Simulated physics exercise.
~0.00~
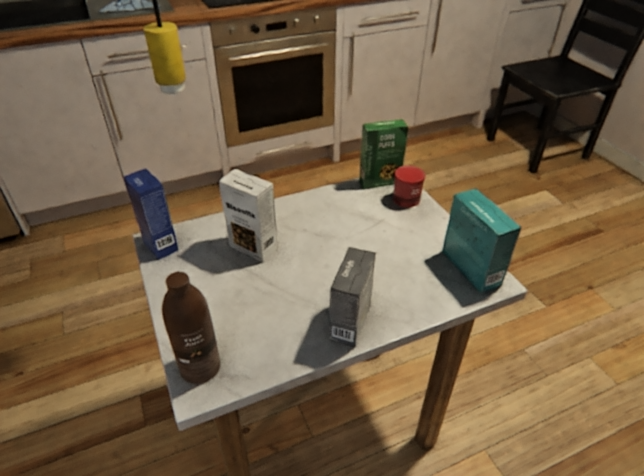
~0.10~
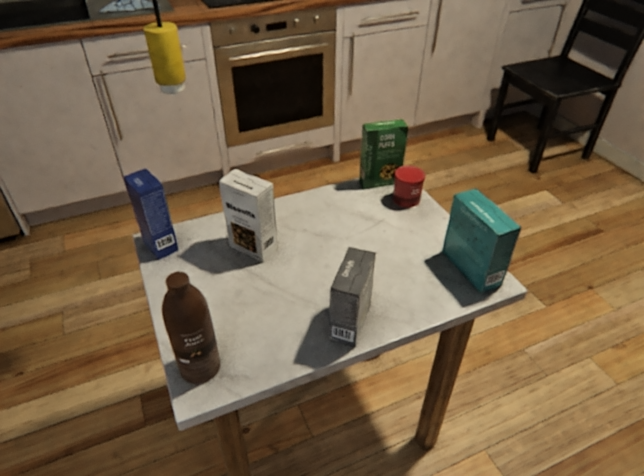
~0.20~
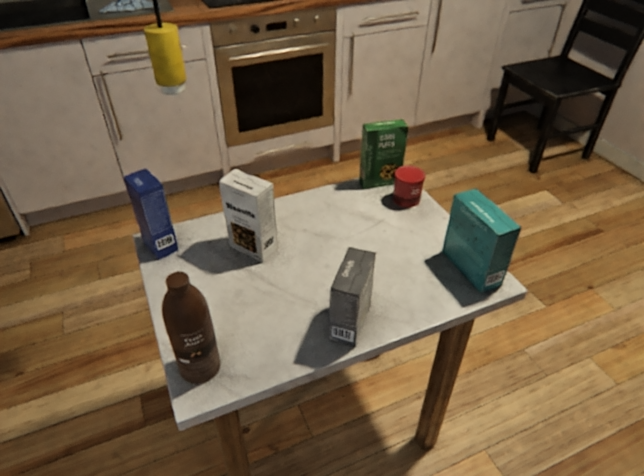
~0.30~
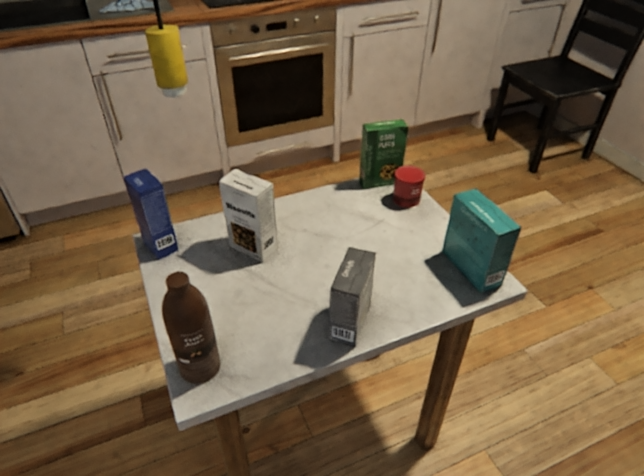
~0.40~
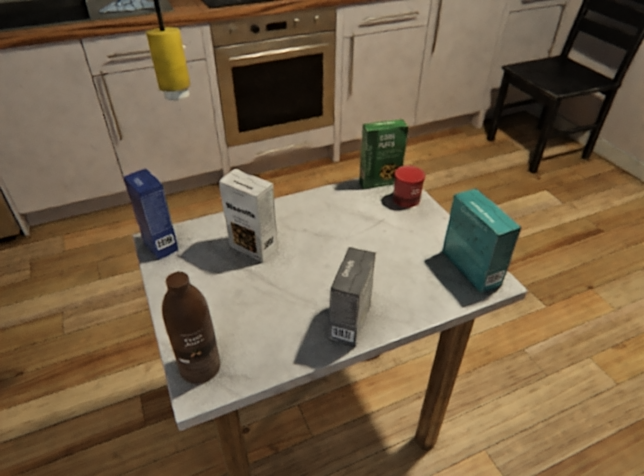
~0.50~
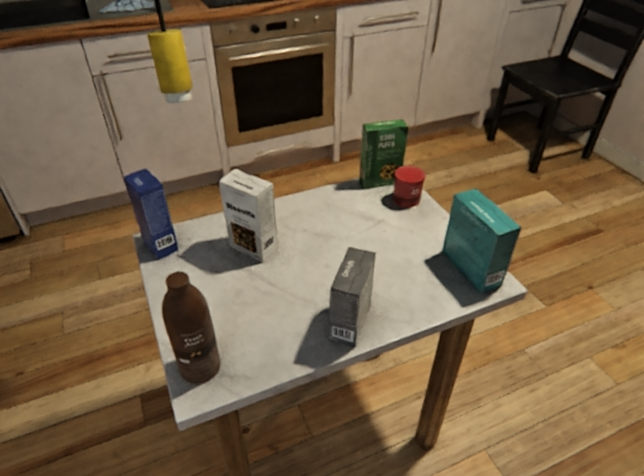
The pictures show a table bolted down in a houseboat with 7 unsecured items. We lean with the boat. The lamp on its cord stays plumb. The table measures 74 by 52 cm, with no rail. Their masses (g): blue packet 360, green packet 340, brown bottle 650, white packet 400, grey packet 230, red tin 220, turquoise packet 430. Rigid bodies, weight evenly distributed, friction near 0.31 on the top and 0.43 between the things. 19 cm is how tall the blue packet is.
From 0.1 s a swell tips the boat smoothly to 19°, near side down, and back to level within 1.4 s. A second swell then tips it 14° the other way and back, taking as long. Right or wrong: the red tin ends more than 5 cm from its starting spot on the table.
Right.
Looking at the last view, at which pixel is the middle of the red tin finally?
Roughly (433, 204).
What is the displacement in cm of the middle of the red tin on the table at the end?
Some 9 cm.
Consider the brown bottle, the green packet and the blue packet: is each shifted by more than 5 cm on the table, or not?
Well, the brown bottle remains where it was; the green packet winds up somewhere else; and the blue packet remains where it was.
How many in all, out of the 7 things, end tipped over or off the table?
It adds up to 1.
After 0.90 s, boat heeled 18°, near side down; green packet tipped 27° from how it sat.
After 1.00 s, boat heeled 15°, near side down; red tin slid 3 cm near (416, 194); green packet tipped 58° from how it sat; white packet slid 2 cm.
After 1.20 s, boat heeled 7°, near side down; red tin slid 8 cm near (431, 203); green packet on its side; white packet slid 2 cm.
After 1.40 s, boat heeled 1°, near side down; red tin slid 9 cm near (433, 204); green packet on its side; white packet slid 2 cm.
At rest (3.4 s), tipped over on the table, green packet; not toppled but over 5 cm from the start, red tin; the other 5 in place, give or take 5 cm. In the last view, red tin near (433, 204).
